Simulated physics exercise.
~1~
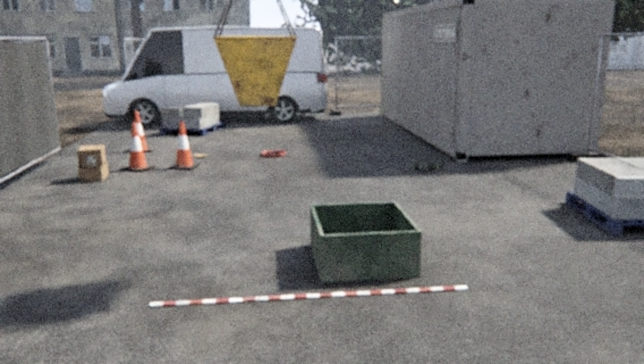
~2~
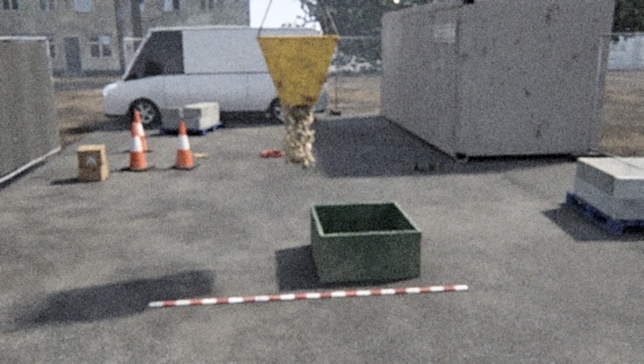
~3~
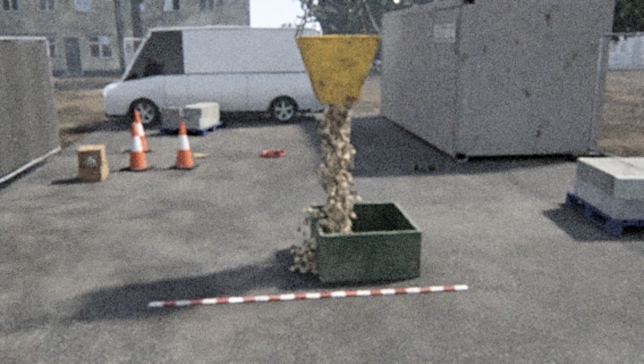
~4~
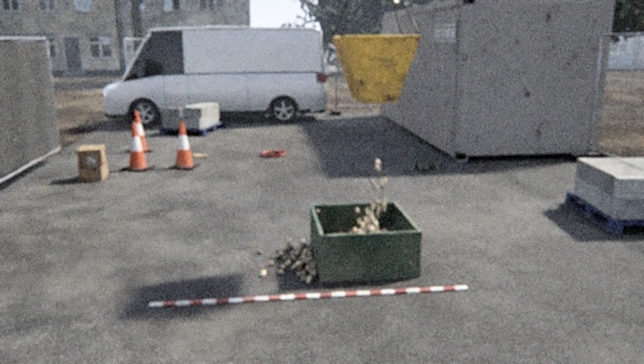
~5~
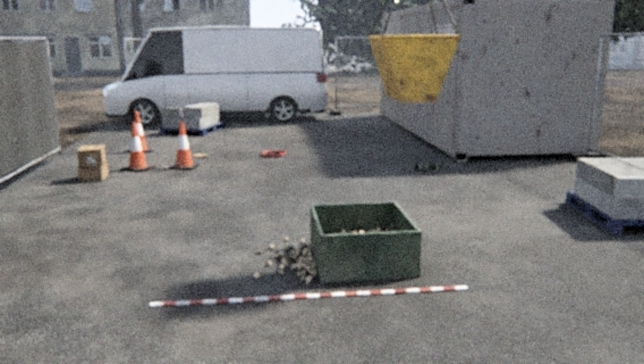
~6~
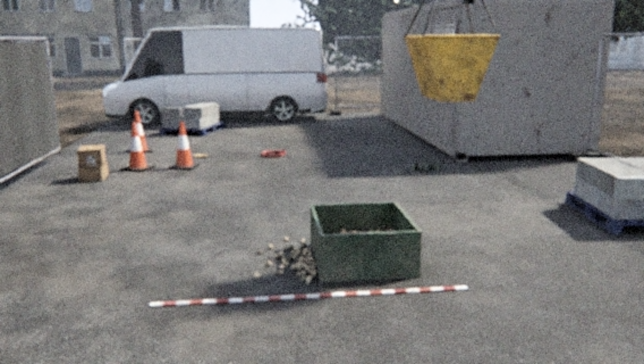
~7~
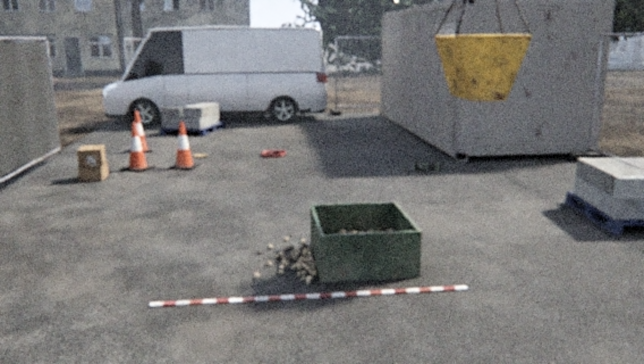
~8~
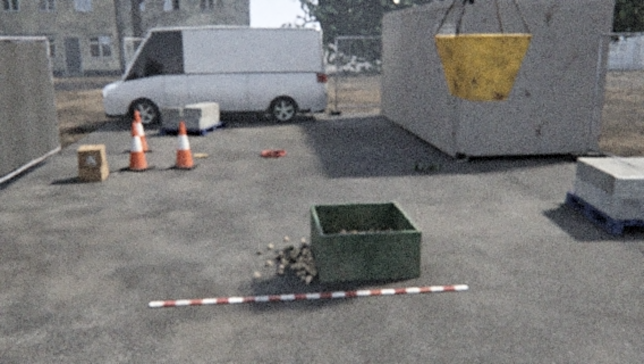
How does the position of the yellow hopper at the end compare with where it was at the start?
At the start the yellow hopper hangs in front of the white van, to the left of the green bin. By the end it hangs further right, in front of the big grey container and past the bin.
